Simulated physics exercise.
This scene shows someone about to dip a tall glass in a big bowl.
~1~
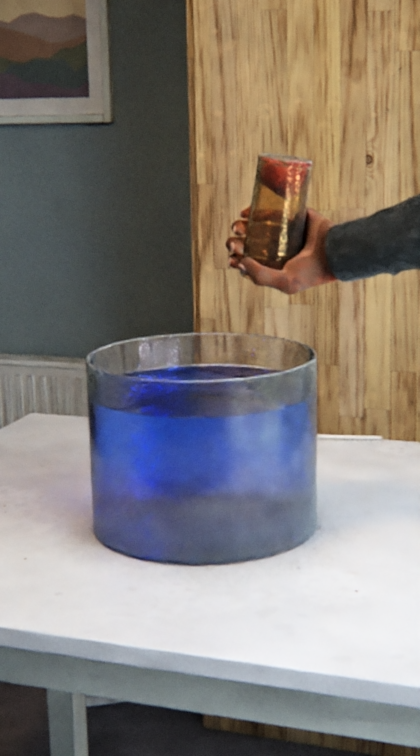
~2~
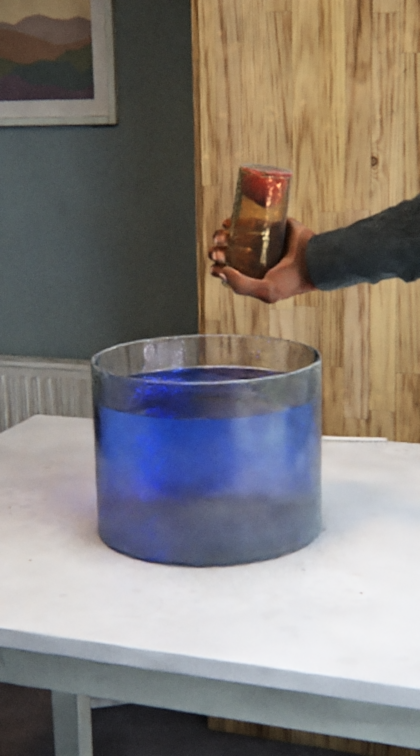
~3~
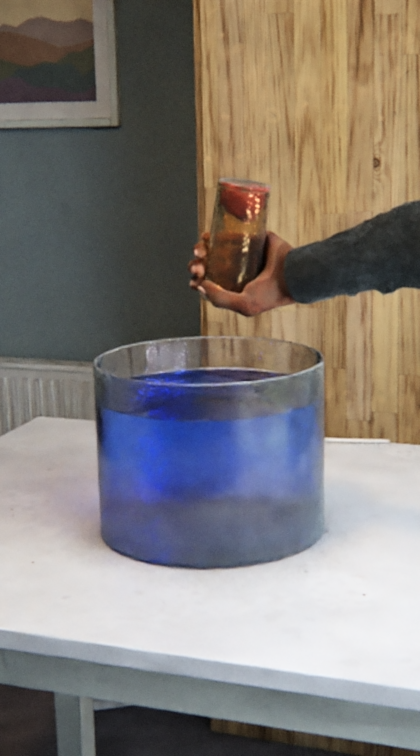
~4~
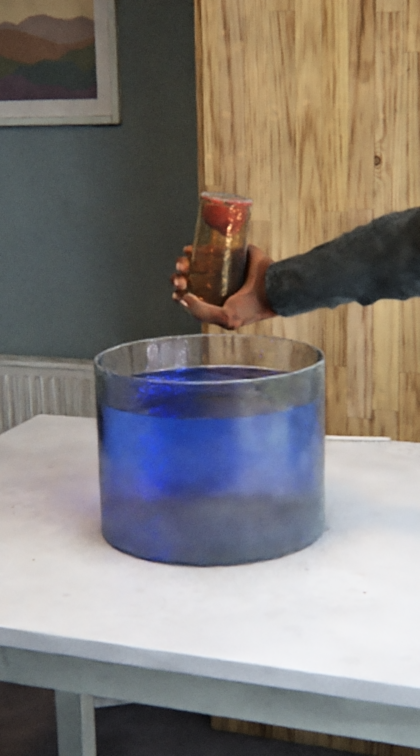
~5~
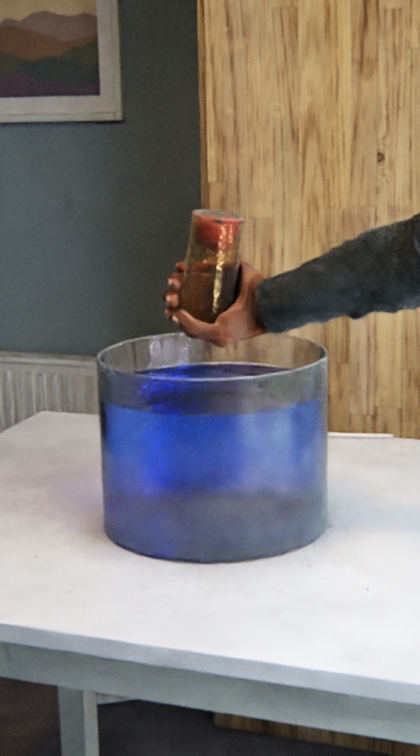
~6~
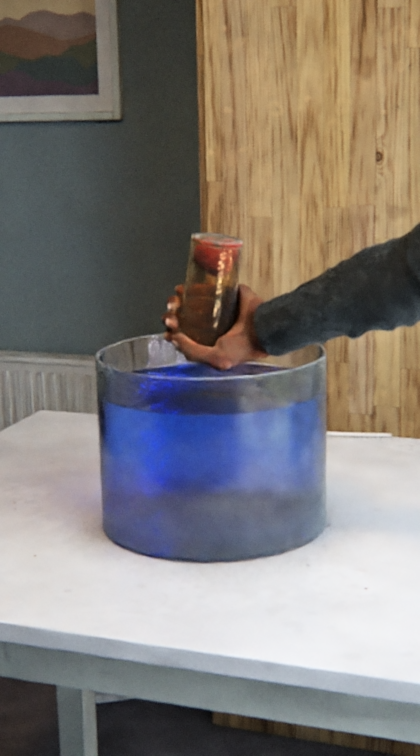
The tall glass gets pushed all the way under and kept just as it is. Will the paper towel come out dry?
Under the surface the paper towel stays dry.
Next, the tall glass enters the dyed water.
After that, air is trapped inside and holds the level down.
Finally, the tall glass is under, still full of air, and the paper towel is dry.
